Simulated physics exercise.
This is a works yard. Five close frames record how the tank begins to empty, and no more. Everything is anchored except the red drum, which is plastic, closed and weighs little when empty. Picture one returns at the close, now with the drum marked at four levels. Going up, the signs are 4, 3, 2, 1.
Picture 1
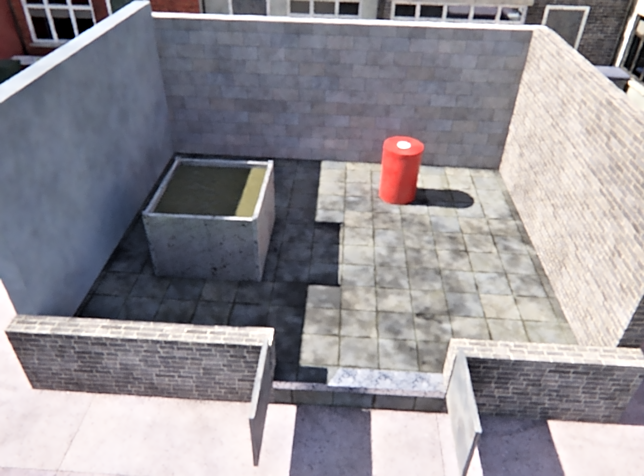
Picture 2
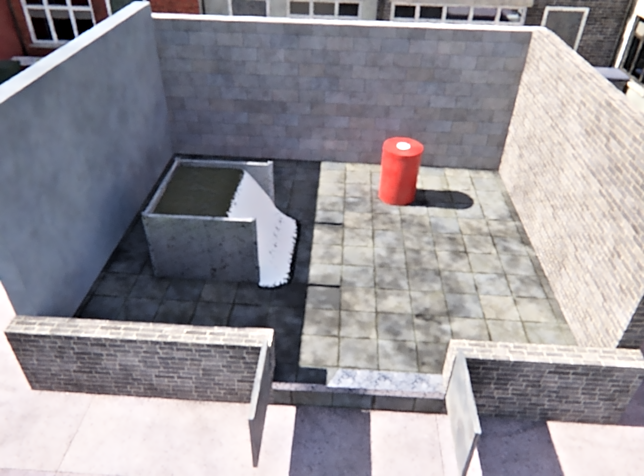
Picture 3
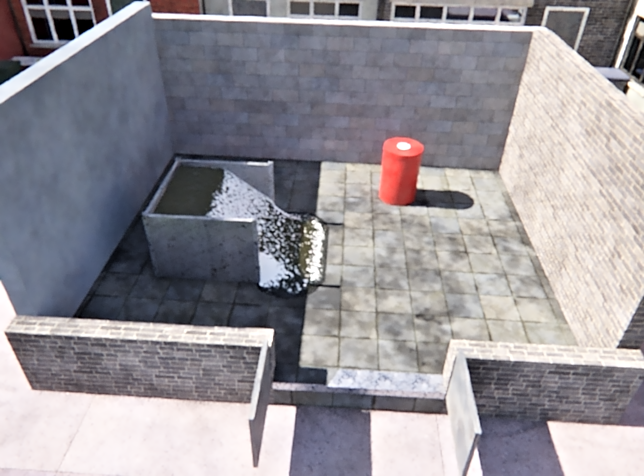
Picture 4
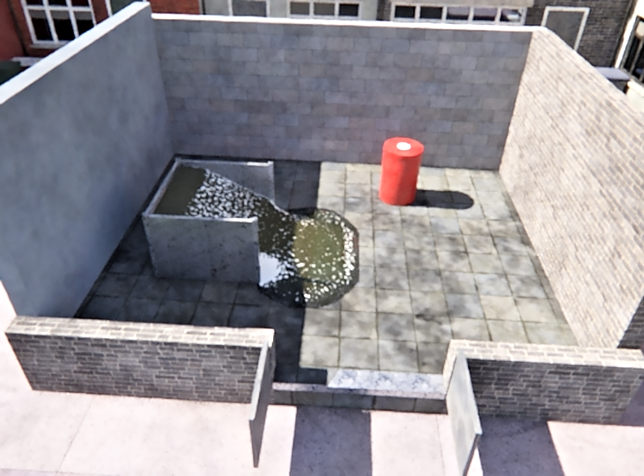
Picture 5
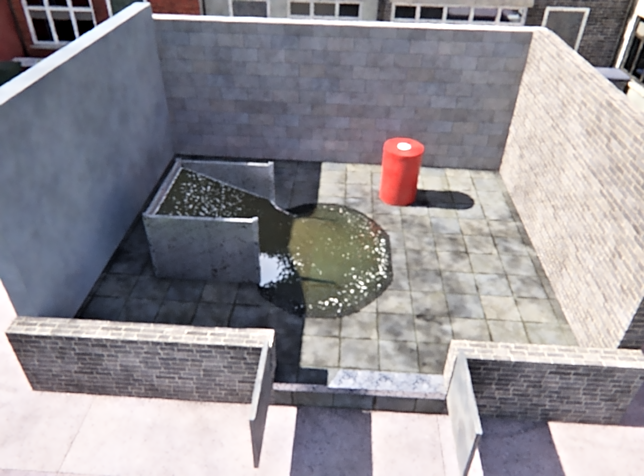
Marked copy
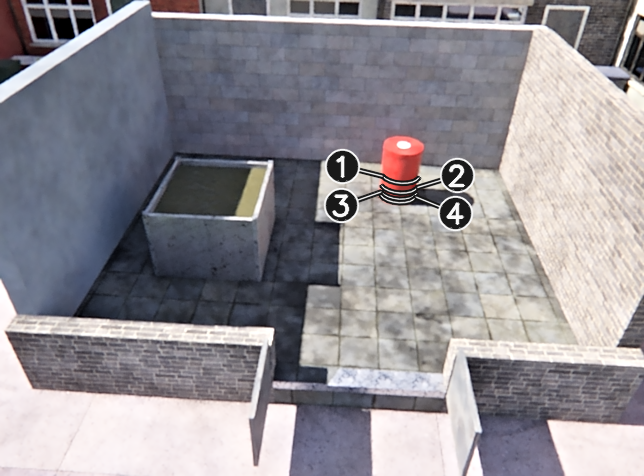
Murky, greenish water pours from the right side of a grey, open-topped tank at the left of a walled, paved yard, seen from above by a still camera. A red drum stands towards the back right, beyond the tank, and an open gate breaks the low brick wall in front. White-flecked at first, the water spreads rightward across the slabs in a widening, rounded pool.
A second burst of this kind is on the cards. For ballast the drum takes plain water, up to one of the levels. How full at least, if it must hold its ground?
2 is the one.
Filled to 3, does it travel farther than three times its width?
No, it does not.
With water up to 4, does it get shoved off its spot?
Yes, that goes wrong.
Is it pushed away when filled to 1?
No.
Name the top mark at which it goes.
Here it is mark 3.
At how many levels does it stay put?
Two.
In white, 1 at (401, 183); 2 at (400, 193); 3 at (399, 199); 4 at (399, 202); from the bottom up 4, 3, 2, 1.
Choosing 1, it does not move.
Choosing 2, it does not move.
Choosing 3, it is pushed about its own width away.
Choosing 4, it is pushed about 3 times its own width away.
